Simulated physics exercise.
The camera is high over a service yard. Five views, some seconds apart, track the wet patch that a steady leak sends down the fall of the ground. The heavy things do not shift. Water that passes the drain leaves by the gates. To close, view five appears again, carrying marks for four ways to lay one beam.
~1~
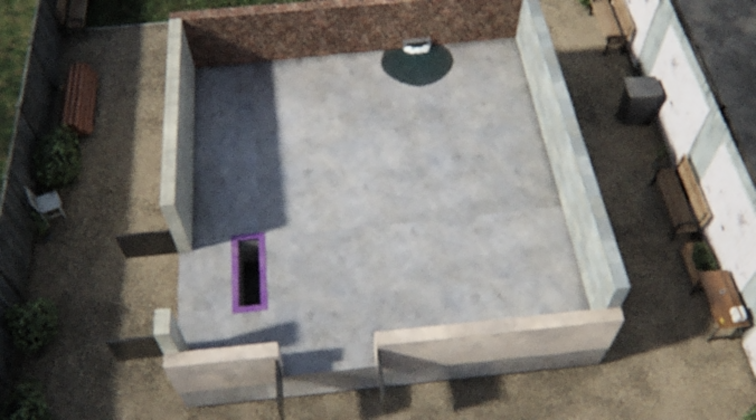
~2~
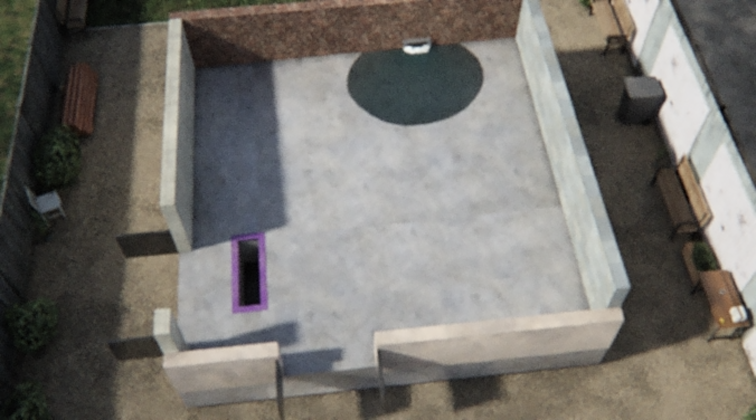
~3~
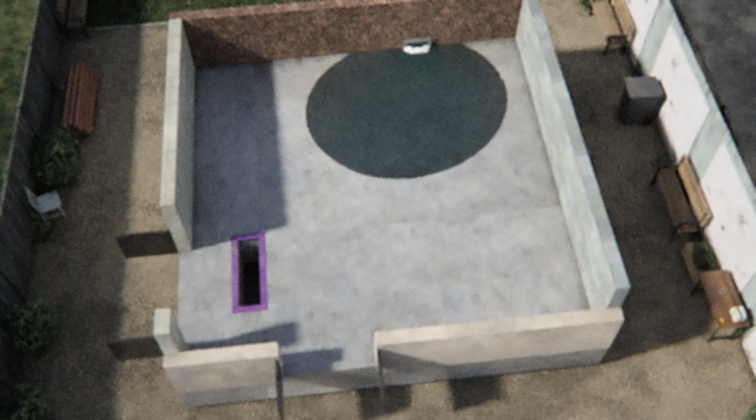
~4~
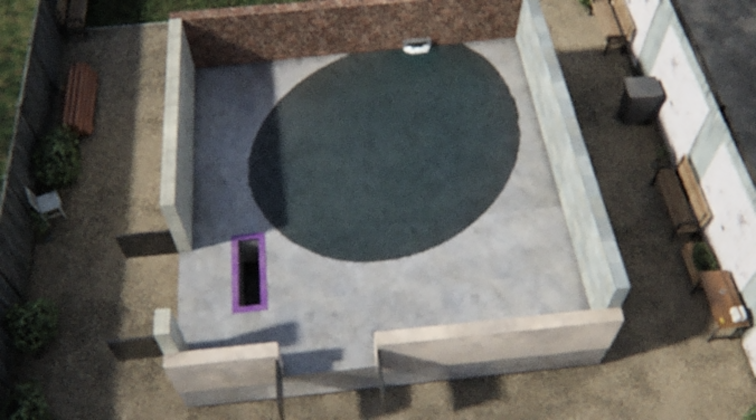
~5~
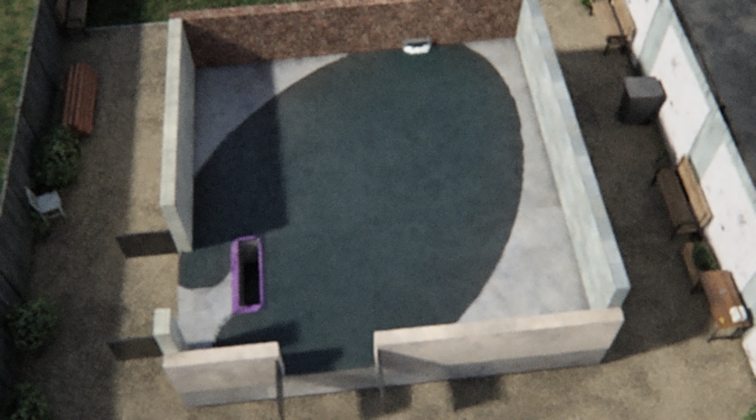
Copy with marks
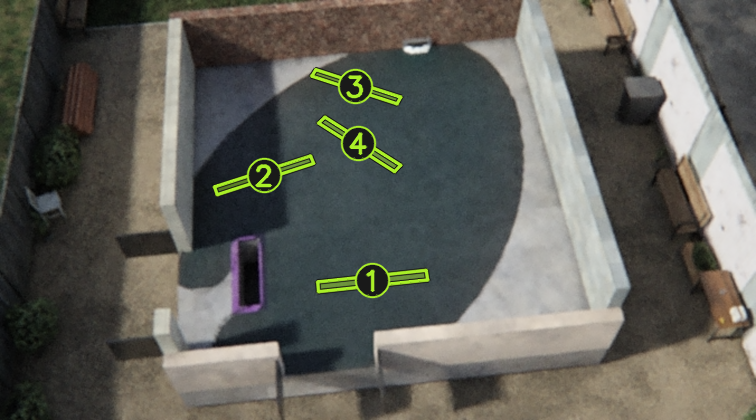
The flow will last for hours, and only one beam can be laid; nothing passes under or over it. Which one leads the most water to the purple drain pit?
Place 1 does it best.
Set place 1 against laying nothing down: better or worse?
It is better.
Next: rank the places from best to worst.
Best to worst: 1, 2, 3, 4.
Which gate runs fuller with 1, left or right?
The left one.
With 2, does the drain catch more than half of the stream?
No.
In lime, 1 from (318, 286) to (426, 275); 2 from (215, 190) to (312, 159); 3 from (313, 72) to (398, 100); 4 from (321, 120) to (397, 168).
With 1, about 52 % of the stream goes into the purple drain pit, about 48 % out by the gates.
With 2, about 23 % of the stream goes into the purple drain pit, about 77 % out by the gates.
With 3, about 15 % of the stream goes into the purple drain pit, about 85 % out by the gates.
With 4, about 11 % of the stream goes into the purple drain pit, about 89 % out by the gates.
